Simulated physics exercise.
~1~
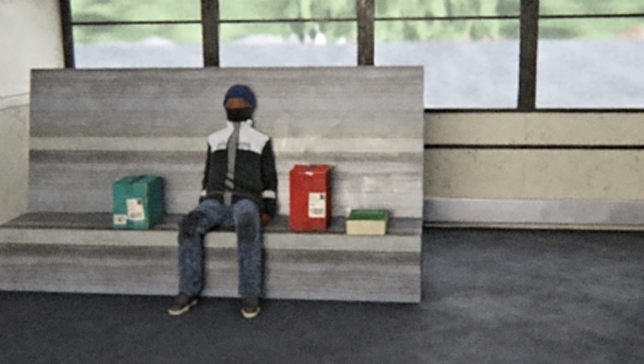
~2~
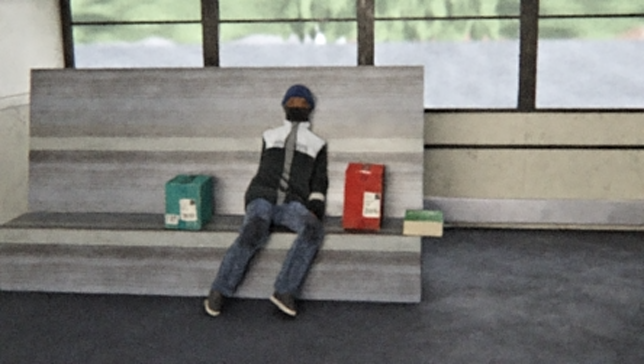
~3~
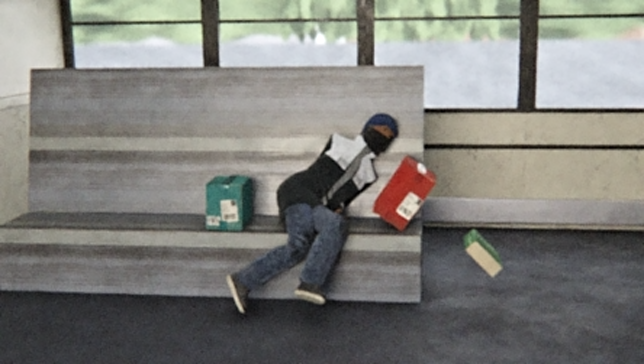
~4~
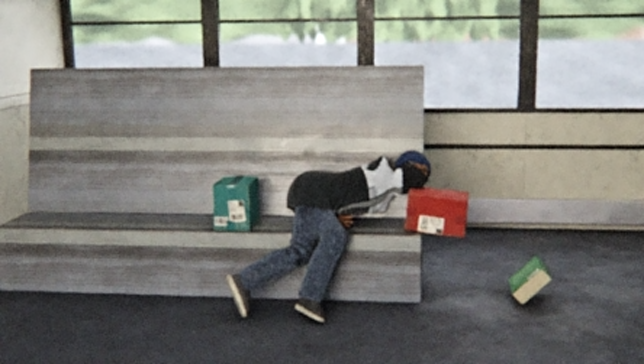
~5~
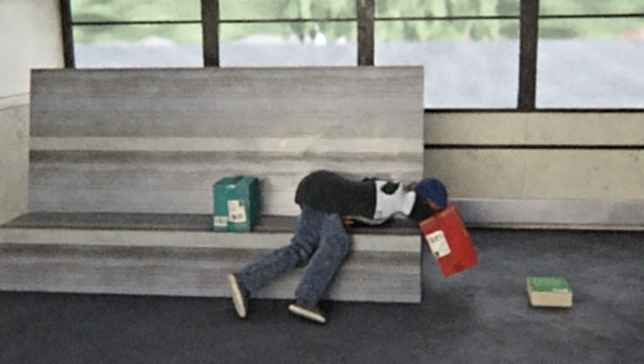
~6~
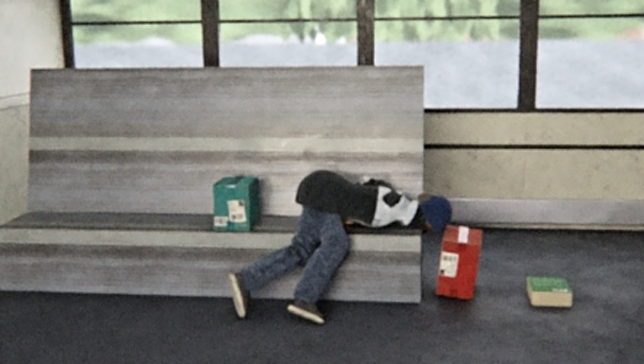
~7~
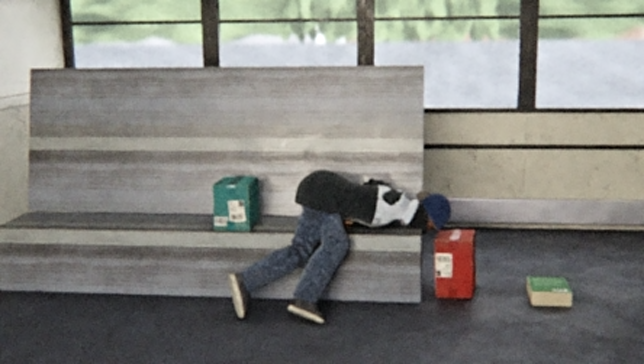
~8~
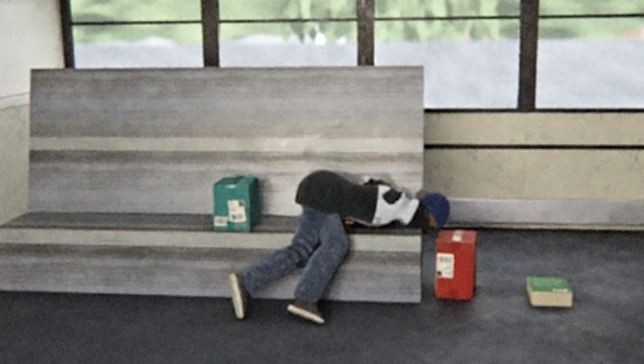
On a tram seat, a limp passenger topples right as red and green packages fall off.
